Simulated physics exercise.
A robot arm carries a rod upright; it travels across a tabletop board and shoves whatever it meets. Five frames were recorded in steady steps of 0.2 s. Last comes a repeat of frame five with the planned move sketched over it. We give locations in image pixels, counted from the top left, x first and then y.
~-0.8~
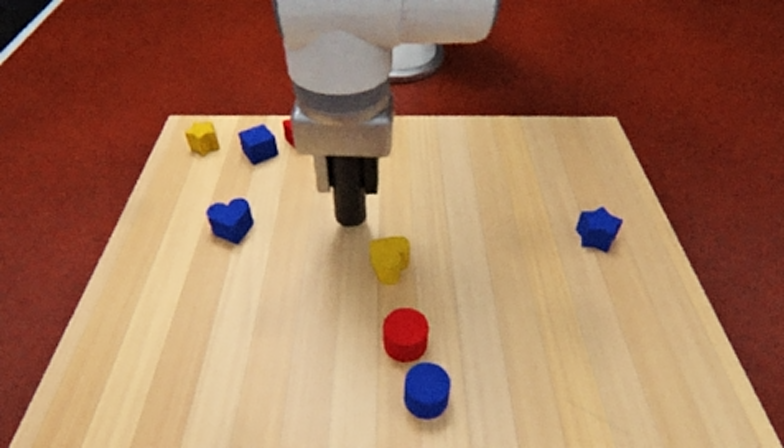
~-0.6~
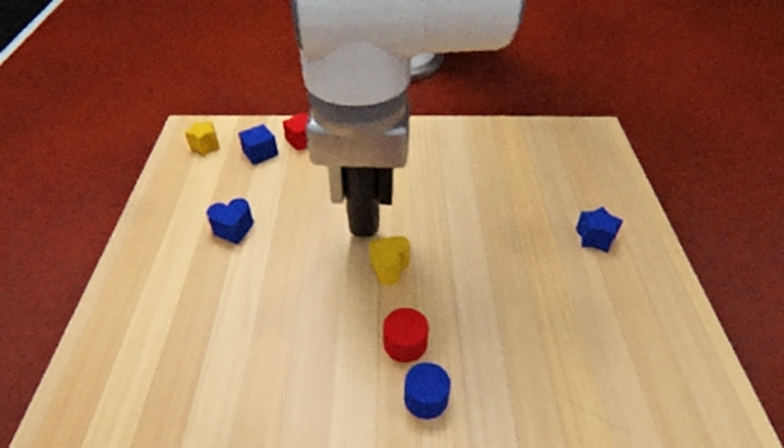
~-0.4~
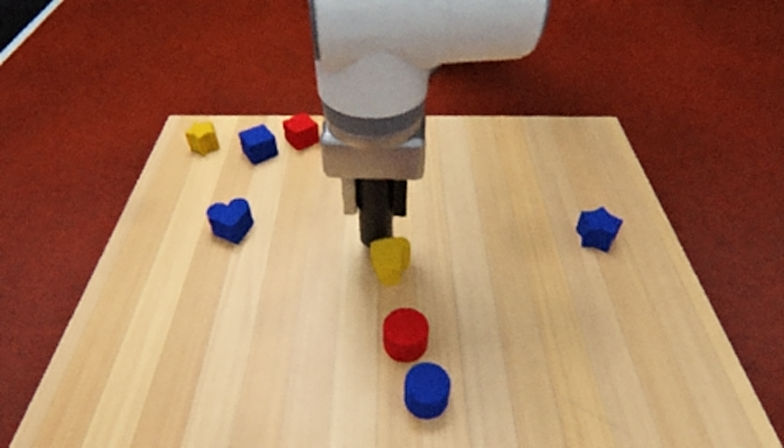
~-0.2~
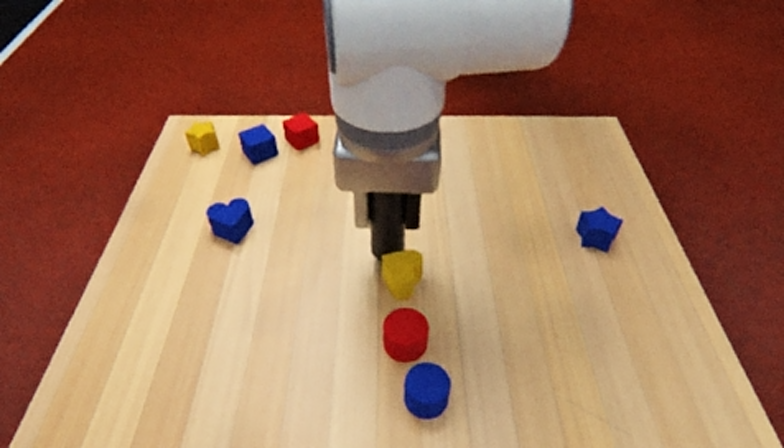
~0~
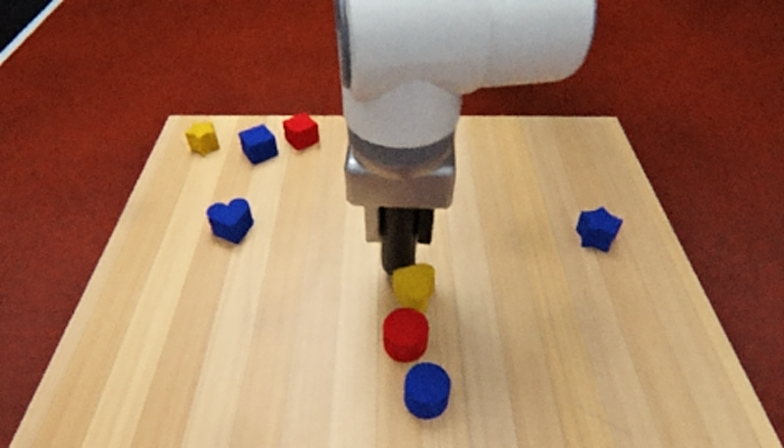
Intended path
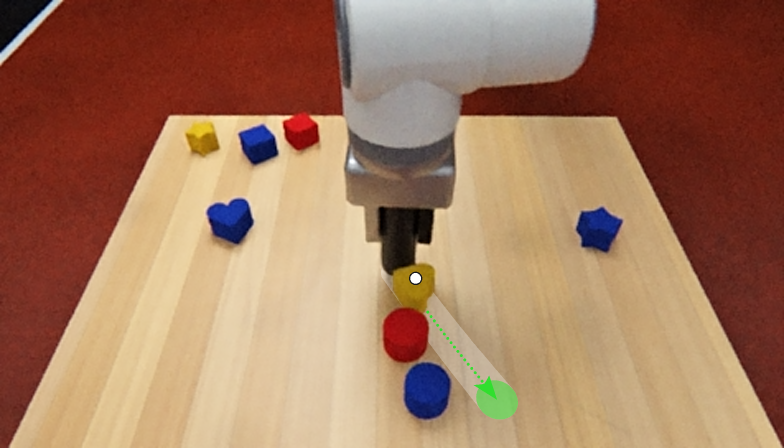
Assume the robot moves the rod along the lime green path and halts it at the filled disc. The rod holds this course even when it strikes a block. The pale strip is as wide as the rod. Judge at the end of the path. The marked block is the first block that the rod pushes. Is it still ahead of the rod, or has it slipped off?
Expect to find it ahead of the rod.
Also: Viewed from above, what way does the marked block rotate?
Anticlockwise.
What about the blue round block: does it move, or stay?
At the end of the path, it will still be in place.
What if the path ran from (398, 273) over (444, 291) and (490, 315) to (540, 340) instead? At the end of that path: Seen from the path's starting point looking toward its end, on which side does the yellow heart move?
Its sideways move is to the right.
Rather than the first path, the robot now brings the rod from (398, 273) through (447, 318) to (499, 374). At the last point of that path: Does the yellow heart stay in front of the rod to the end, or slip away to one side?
I predict the rod still has it in front.
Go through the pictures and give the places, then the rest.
The first frame shows lower end of the rod at (351, 216), tops of blocks, red round block at (406, 325), yellow heart at (390, 250), blue round block at (428, 382).
The second frame shows rod at (364, 226), blocks as before.
The third frame shows rod at (376, 237), blocks as before.
The fourth frame shows rod at (388, 250), yellow heart at (403, 264).
The fifth frame shows rod at (398, 264), red round block at (406, 325), yellow heart at (416, 278), blue round block at (428, 382).
The drawn path runs in a line from (398, 273) to (497, 399); the dot is on the yellow heart.
The first path, step by step. One third of the way, rod at (428, 302); yellow heart at (450, 319).
Two thirds of the way, rod at (461, 346); yellow heart at (490, 365), turned 15° anticlockwise.
At the end, rod at (499, 392); red round block not moved; yellow heart at (533, 415), turned 20° anticlockwise; blue round block not moved.
